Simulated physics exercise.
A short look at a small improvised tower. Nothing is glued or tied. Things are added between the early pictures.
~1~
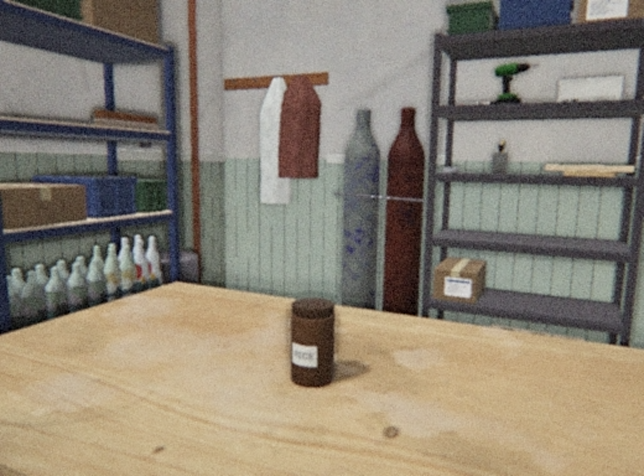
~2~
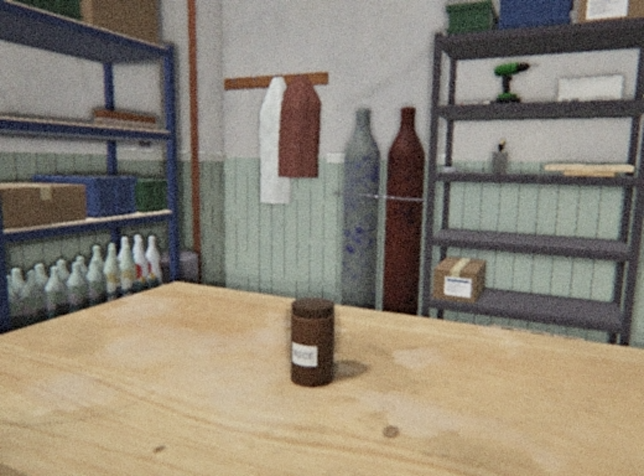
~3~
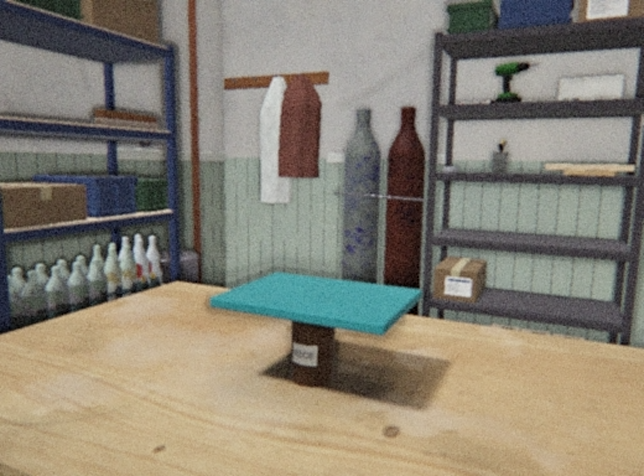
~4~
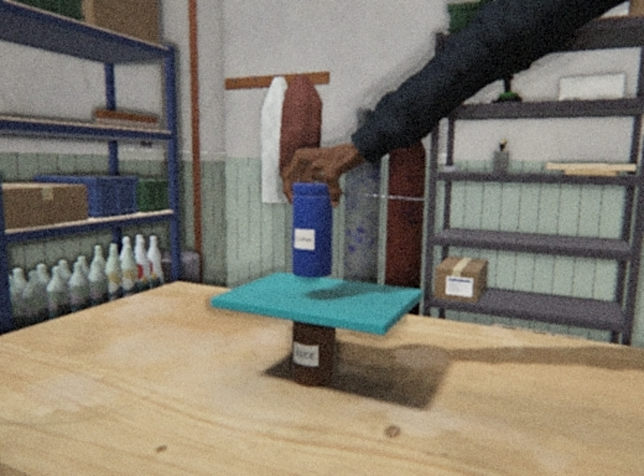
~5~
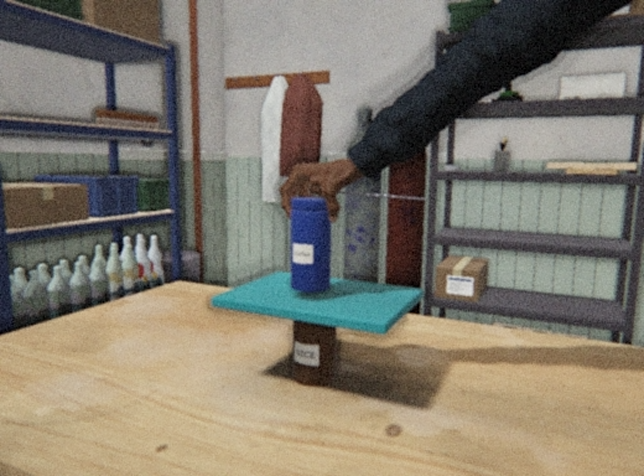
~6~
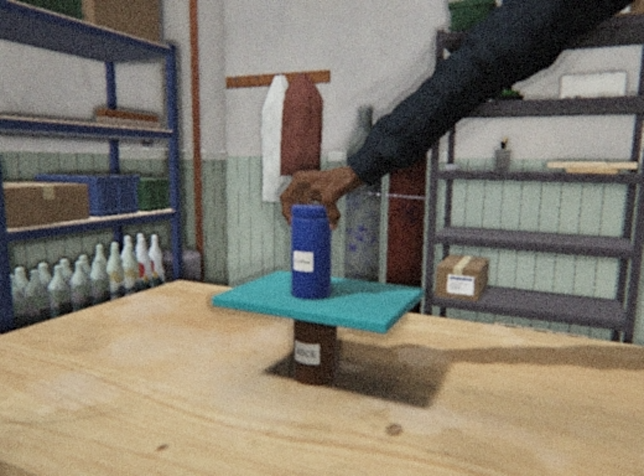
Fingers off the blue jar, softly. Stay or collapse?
In the end the stack keeps its balance.
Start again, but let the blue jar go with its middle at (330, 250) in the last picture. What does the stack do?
Then it holds.
Then, 0.40 s past the last view, nothing moves.
Then, 1.10 s past the last view, blue jar resting near (311, 252).
Finally, all 3 still in place. Final places as the last picture's camera would see them, blue jar near (311, 251). The stack holds.
